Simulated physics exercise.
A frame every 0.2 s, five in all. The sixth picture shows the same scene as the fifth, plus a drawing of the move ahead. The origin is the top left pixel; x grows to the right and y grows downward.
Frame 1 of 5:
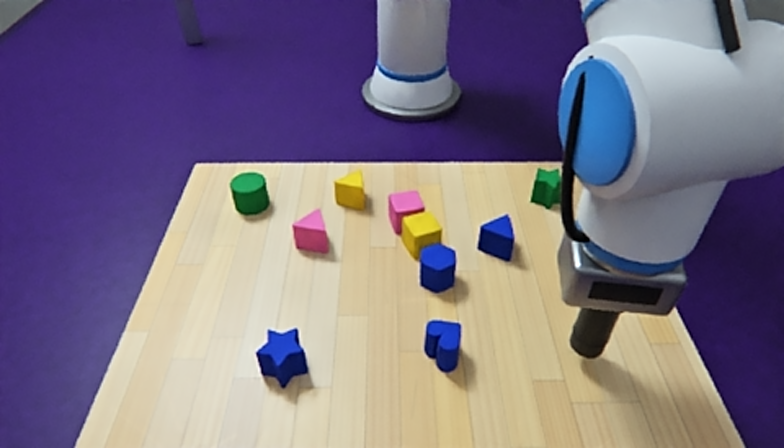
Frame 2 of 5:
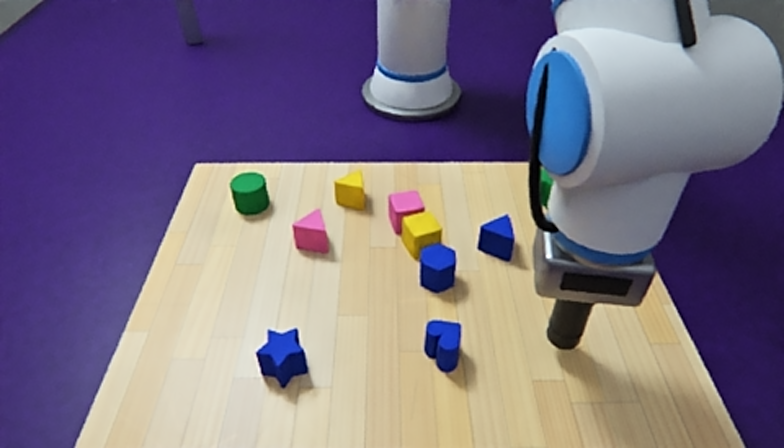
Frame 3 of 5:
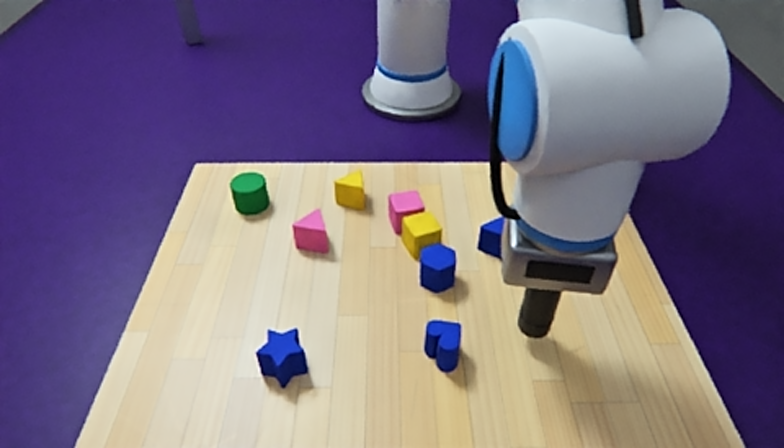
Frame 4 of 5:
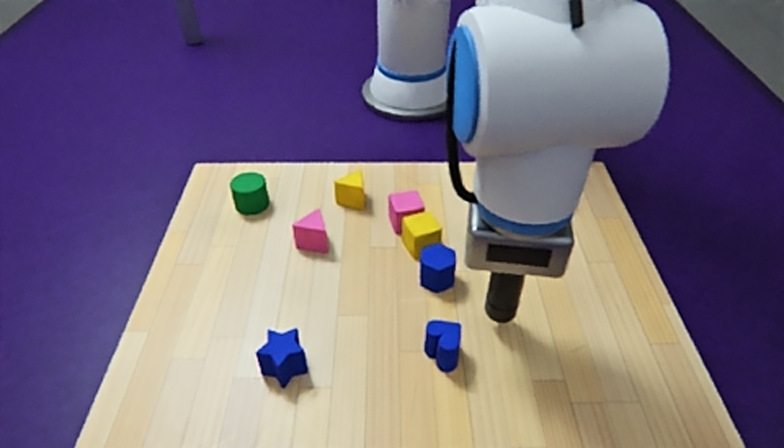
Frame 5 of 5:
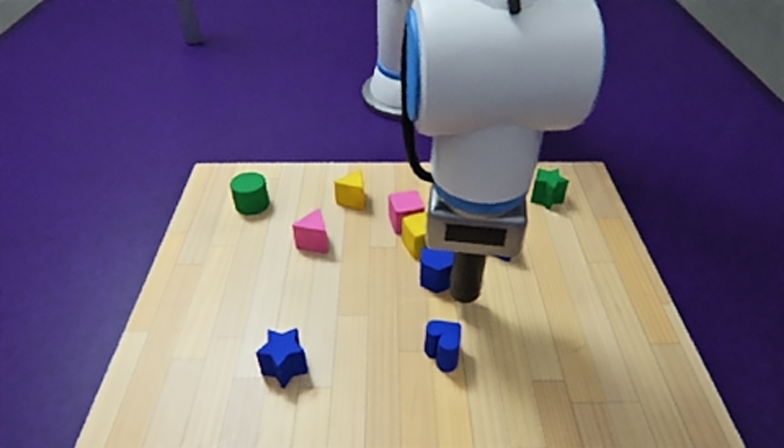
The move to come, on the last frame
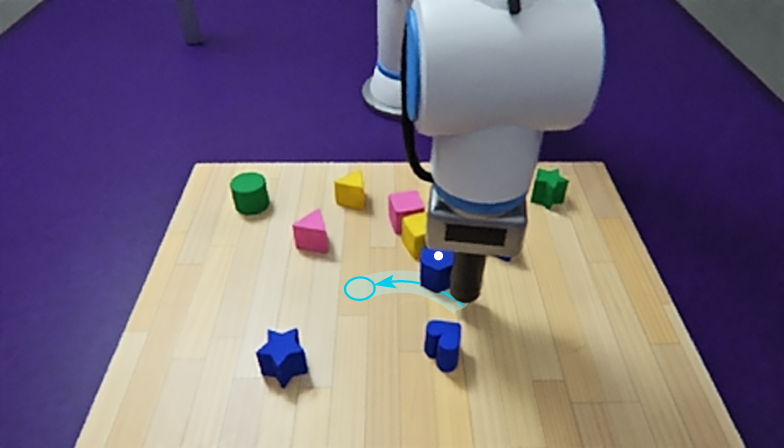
Robot arm moving its dark peg leftward and slightly back across a wooden board of coloured blocks, the blocks staying still.
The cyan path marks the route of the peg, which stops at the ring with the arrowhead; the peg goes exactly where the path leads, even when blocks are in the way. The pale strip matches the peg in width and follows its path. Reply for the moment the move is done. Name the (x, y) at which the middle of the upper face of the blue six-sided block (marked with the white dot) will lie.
At roughly (393, 235).
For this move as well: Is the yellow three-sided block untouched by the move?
In short: Yes.
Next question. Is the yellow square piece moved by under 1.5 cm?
No
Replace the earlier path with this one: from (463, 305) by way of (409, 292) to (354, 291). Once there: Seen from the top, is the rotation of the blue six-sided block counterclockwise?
Short answer: No.
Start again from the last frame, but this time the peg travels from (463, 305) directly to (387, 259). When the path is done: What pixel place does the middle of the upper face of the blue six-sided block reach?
The blue six-sided block ends near (384, 214).
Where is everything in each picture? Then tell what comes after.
The first picture shows lower end of the peg (586, 345), tops of blocks, yellow three-sided block (352, 179), pink square piece (407, 200), yellow square piece (422, 223), blue six-sided block (439, 256), blue heart (446, 332).
The second picture shows peg (563, 337), blocks as before.
The third picture shows peg (533, 326), blocks as before.
The fourth picture shows peg (500, 312), blocks as before.
The fifth picture shows peg (465, 293), yellow three-sided block (352, 179), pink square piece (407, 200), yellow square piece (422, 223), blue six-sided block (439, 256), blue heart (446, 332).
The drawn path runs from (463, 305) over (432, 287) and (396, 281) to (360, 288); the dot is on the blue six-sided block.
On the path given first. One third of the way, peg (432, 275); yellow square piece (420, 219); blue six-sided block (419, 242), turned 15° clockwise.
Two thirds of the way, peg (395, 269); pink square piece (407, 193), turned 15° clockwise; yellow square piece (411, 214), turned 30° clockwise; blue six-sided block (393, 234), turned 50° clockwise.
At the end, peg (359, 276); yellow three-sided block not moved; pink square piece (407, 193), turned 15° clockwise; yellow square piece (411, 214), turned 30° clockwise; blue six-sided block (393, 235), turned 50° clockwise; blue heart not moved.
